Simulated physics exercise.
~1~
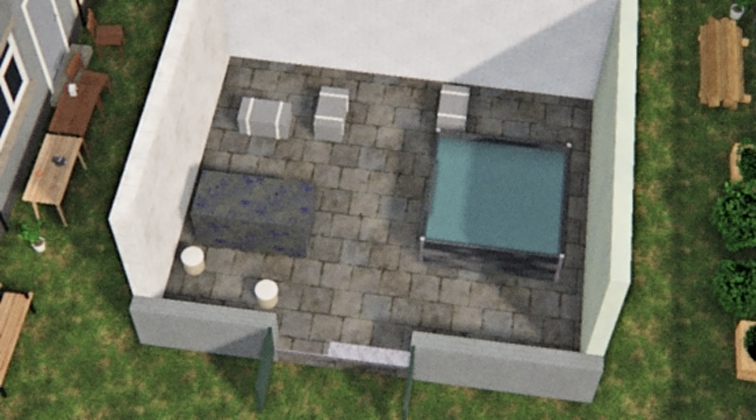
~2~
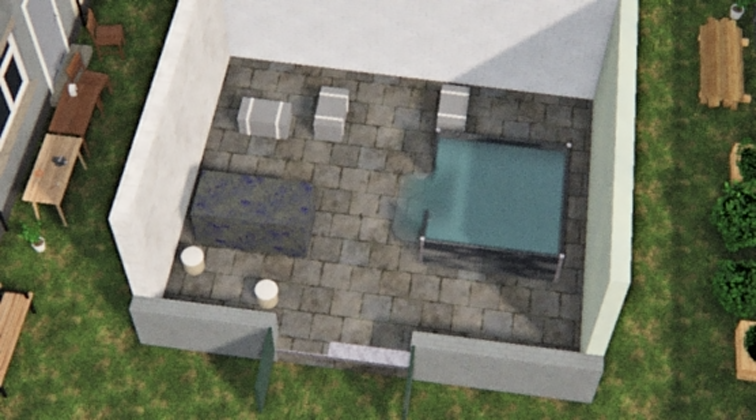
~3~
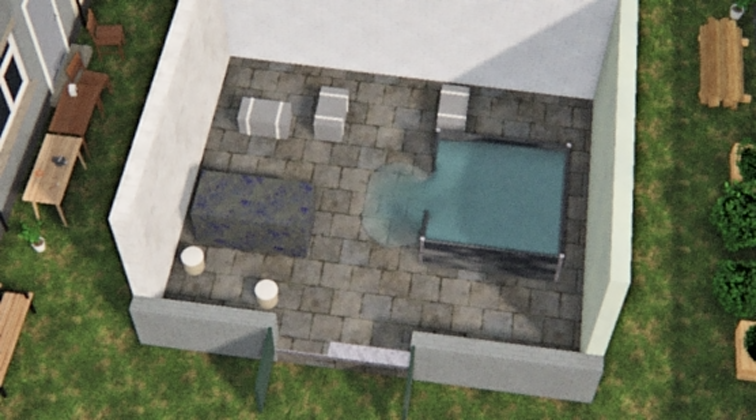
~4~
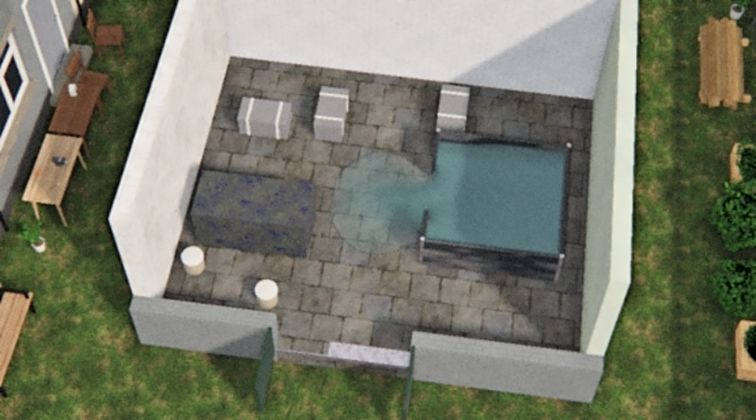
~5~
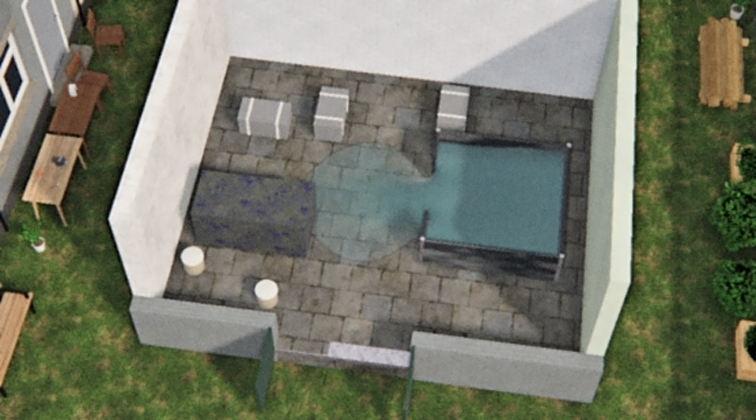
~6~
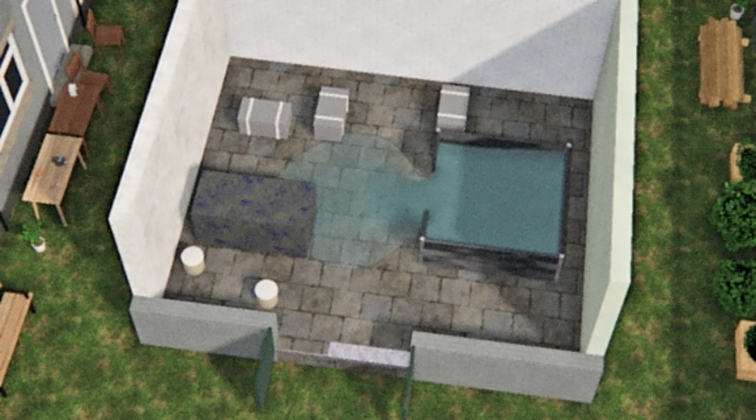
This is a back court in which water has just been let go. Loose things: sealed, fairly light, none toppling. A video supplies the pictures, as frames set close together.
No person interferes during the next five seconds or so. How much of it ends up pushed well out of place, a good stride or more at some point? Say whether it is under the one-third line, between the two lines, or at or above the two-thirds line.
It is at or above the two-thirds line.
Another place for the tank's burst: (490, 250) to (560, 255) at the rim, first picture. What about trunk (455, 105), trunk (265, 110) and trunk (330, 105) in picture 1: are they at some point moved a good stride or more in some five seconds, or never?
First below the mark, then below the mark, then below the mark.
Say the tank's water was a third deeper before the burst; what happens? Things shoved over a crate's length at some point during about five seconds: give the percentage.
About 100 %.
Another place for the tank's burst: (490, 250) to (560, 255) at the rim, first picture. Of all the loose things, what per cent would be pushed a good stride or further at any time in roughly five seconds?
Estimate: Roughly 20 per cent.
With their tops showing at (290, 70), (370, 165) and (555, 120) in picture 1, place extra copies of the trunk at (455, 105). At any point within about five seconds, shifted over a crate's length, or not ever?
Copy by copy, in order: Relocated, relocated, largely stays.
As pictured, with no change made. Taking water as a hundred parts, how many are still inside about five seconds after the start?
92 %.
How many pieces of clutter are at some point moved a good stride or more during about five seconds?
The total here is 4.
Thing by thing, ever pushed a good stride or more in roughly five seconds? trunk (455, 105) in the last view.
From what I can tell, not the full distance.
A moment on, 0 of 5 are well off their spots; 0 afloat.
Next, 3 of 5 are well off their spots; 2 afloat.
Later, 4 of 5 are well off their spots; 4 afloat.
In the end, 3 of 5 are well off their spots, and 4 have been at some point; 4 afloat.
